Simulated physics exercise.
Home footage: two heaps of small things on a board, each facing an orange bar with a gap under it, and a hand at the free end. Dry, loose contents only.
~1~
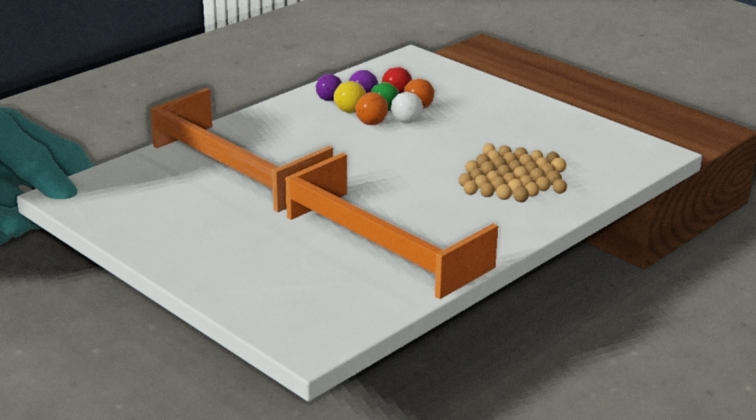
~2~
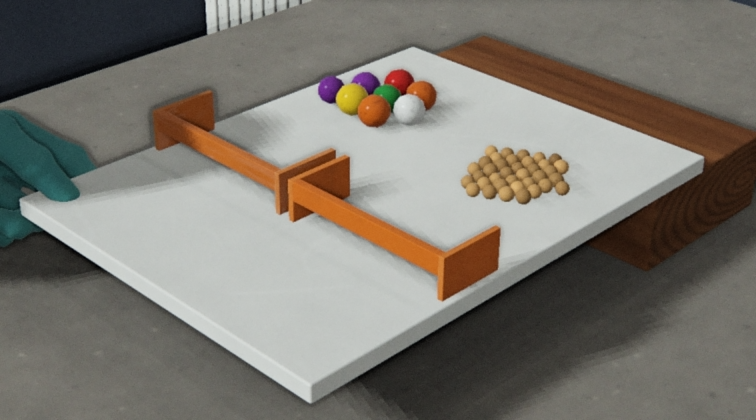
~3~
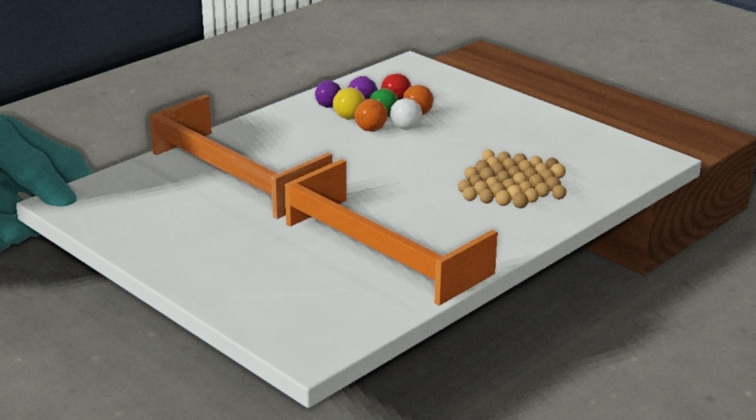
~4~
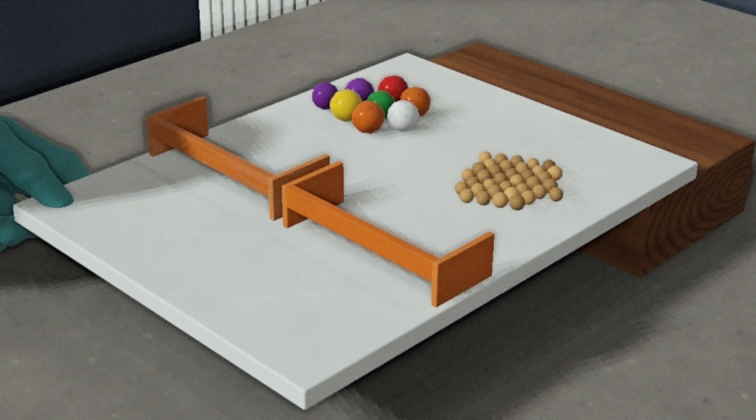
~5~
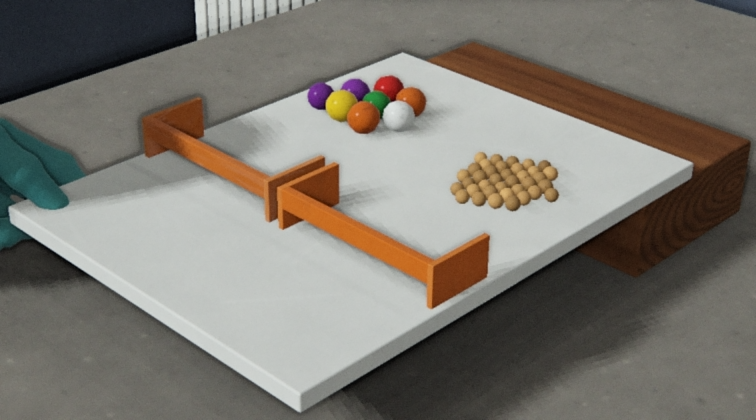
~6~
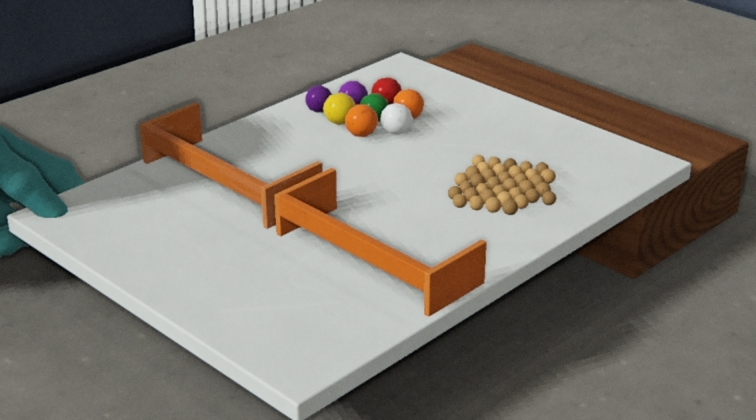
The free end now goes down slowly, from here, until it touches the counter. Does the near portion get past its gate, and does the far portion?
As I see it, the near portion escapes; the far portion is caught.
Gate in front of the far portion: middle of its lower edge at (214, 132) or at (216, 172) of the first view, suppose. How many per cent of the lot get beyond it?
Roughly 100 % and 0 %.
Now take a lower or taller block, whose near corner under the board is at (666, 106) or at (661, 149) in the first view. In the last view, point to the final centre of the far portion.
The first gives (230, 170), the second gives (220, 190).
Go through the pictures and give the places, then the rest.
In the first frame, held end of the board (309, 376), level; block (554, 139), low, a small part of the board's length; near portion (521, 174), some round wooden beads; far portion (385, 97), a few gumballs; near gate (363, 223), its slot higher than a piece; far gate (215, 147), its slot lower than a piece.
In the second frame, held end of the board (312, 378), level; far portion (387, 99).
In the third frame, held end of the board (309, 382), level; near portion (520, 180).
In the fourth frame, held end of the board (306, 384), level; far portion (381, 105).
In the fifth frame, held end of the board (301, 387), level; near portion (513, 183).
In the sixth frame, held end of the board (299, 397), down by 1°; block (544, 148); near portion (510, 186), not moving; far portion (374, 108), not moving; near gate (352, 241); far gate (204, 163).
Then, 0.30 s later than the last frame, board sloping at 7°; near portion where it was; far portion where it was.
Then, 0.61 s later than the last frame, board resting at 11°; near portion on its way down; far portion on its way down.
Then, 0.99 s later than the last frame, board resting at 11°; near portion every one past its gate; far portion has reached its gate.
When it is over, board resting at 11°; near portion every one past its gate; far portion gathered behind its gate.
